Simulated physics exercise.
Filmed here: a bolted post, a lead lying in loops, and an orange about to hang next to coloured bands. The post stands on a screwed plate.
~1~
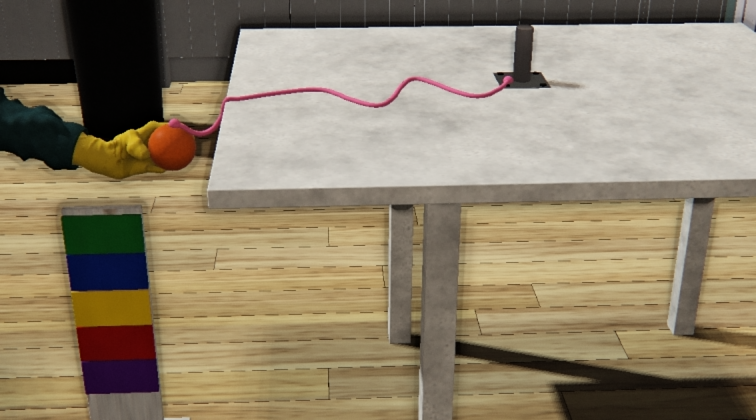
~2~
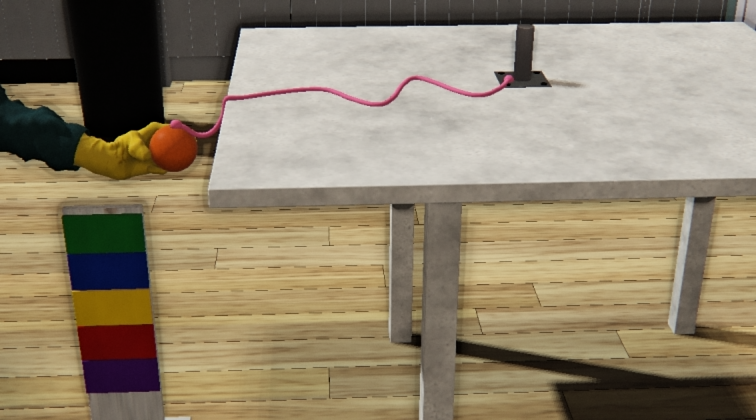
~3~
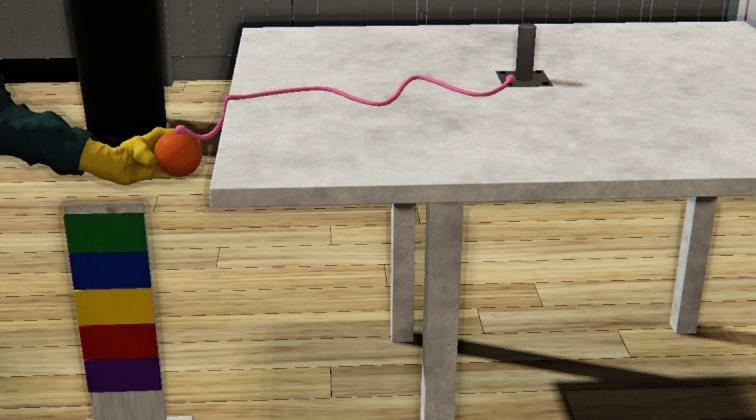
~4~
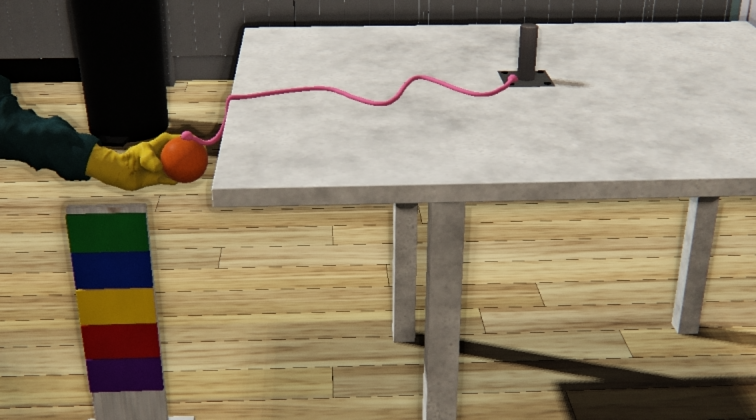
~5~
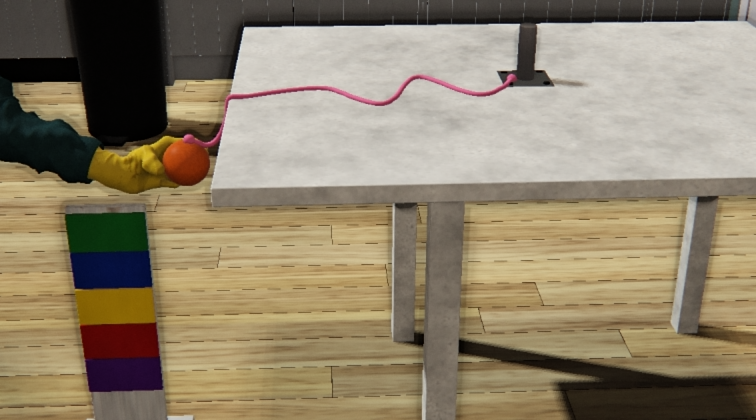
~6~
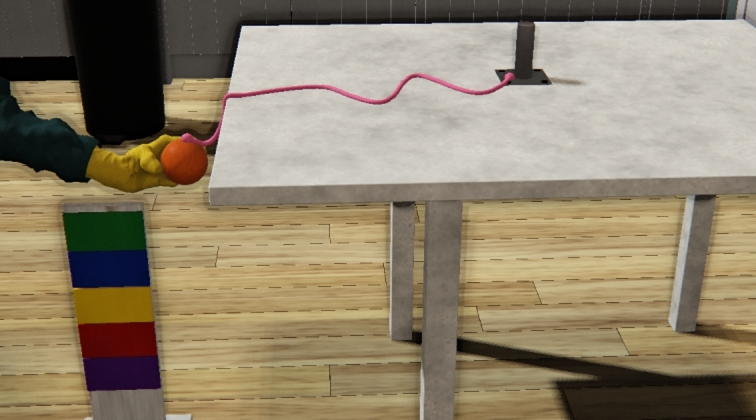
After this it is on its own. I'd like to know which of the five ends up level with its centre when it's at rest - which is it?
It's yellow.
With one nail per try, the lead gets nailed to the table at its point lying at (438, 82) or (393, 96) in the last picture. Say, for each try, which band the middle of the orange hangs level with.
In order: Blue; green.
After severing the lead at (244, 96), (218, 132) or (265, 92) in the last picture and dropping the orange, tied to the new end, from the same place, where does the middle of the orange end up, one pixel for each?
The three tries give approximately (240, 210), (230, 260) and (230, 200).
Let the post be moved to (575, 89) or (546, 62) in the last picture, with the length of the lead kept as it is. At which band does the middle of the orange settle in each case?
Try one - blue; try two - blue.
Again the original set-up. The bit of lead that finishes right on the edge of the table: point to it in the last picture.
(342, 93), approximately.
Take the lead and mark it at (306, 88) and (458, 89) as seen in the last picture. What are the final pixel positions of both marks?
They finish at (227, 139) and (425, 82) respectively.
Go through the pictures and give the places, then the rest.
The first picture shows orange (171, 147); green (103, 236); blue (107, 273); yellow (112, 309); red (116, 344); purple (120, 378).
The second picture shows orange (173, 148); lead through (492, 93) (428, 81) (392, 99) (332, 91) (243, 98).
The third picture shows orange (178, 153).
The fourth picture shows orange (184, 160); lead through (496, 92) (432, 80) (396, 98) (336, 91) (247, 97).
The fifth picture shows orange (186, 163).
The sixth picture shows orange (184, 162); lead through (493, 90) (429, 78) (393, 97) (333, 89) (244, 95).
Soon after, orange near (210, 295); level with yellow.
After that, orange near (265, 279); level with yellow.
And then, orange near (238, 297); level with yellow.
In the end, orange near (232, 297); level with yellow. The yellow one.
